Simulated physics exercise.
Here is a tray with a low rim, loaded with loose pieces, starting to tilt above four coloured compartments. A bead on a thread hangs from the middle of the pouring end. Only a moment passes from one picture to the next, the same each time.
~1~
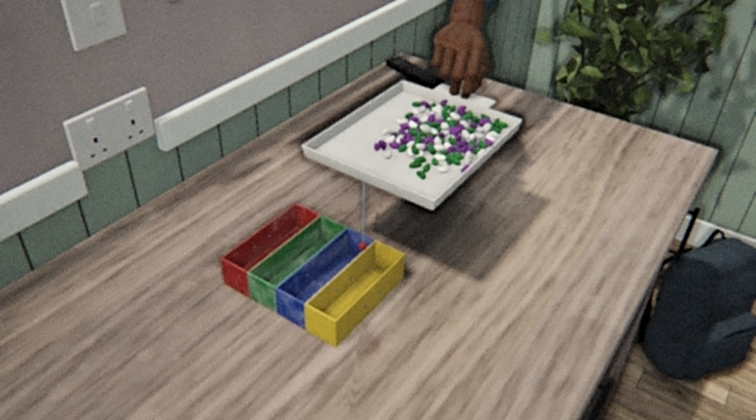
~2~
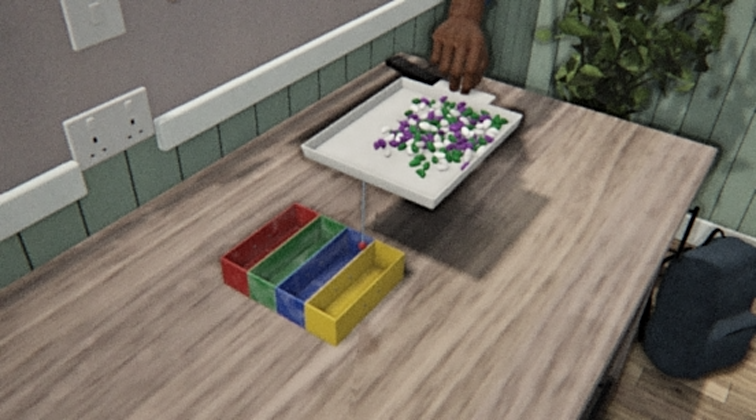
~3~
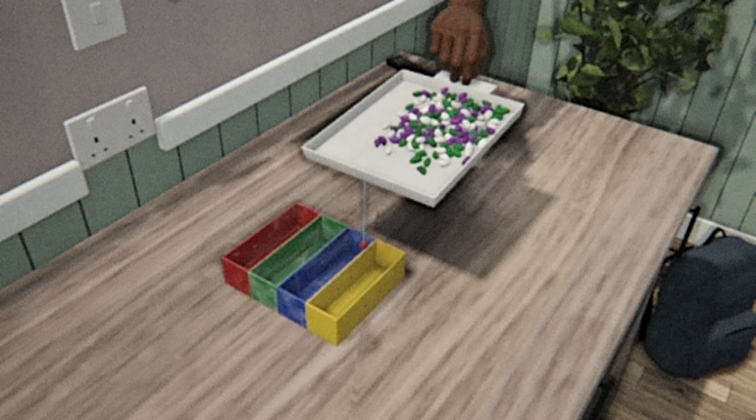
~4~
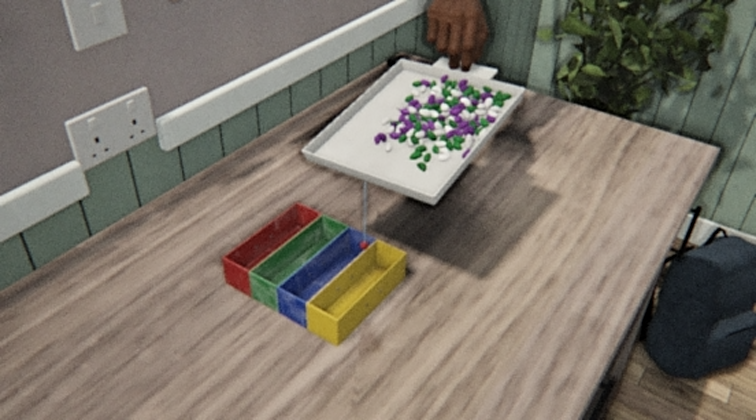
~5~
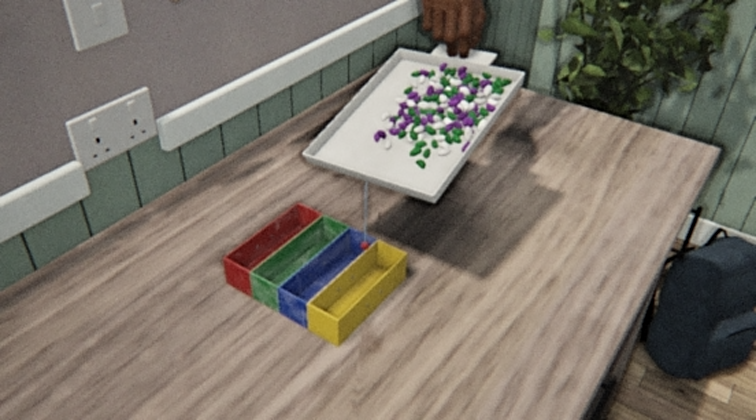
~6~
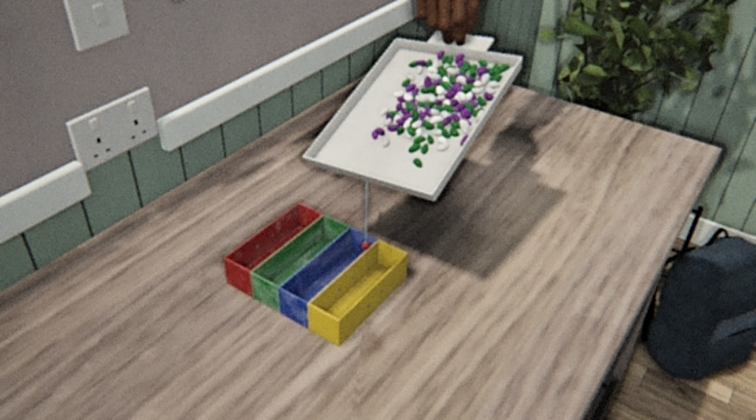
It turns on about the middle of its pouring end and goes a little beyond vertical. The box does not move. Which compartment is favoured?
It favours the green compartment.
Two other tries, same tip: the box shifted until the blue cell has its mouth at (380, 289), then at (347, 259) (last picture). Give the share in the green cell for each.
In turn 10 and 40 in a hundred.
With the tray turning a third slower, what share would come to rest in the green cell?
Roughly 50 in a hundred.
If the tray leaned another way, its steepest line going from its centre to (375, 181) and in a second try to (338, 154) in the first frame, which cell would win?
At the first place the cell in yellow, at the second the cell in green.
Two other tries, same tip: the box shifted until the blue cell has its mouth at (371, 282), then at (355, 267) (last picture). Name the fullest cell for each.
At the first place the red cell, at the second red.
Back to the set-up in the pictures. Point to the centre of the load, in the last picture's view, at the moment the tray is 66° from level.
Roughly at (341, 156).
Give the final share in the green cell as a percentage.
Near 50 %.
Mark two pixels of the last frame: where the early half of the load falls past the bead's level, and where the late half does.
Early half (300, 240), late half (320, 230).
Soon after the last picture, tray tipped steeply; most on the tray; a small part falling or outside the box.
A little later, tray tipped past a quarter turn; about a quarter on the tray; about a third in the green cell; a small part in the red cell; a small part in the blue cell; a small part in the yellow cell; a small part falling or outside the box.
Later still, tray tipped past a quarter turn; about half in the green cell; about a quarter in the blue cell; about a quarter in the red cell; a small part in the yellow cell; a stray few falling or outside the box.
At rest, tray tipped past a quarter turn; about half in the green cell; about a quarter in the blue cell; about a quarter in the red cell; a small part in the yellow cell; a stray few outside the box.
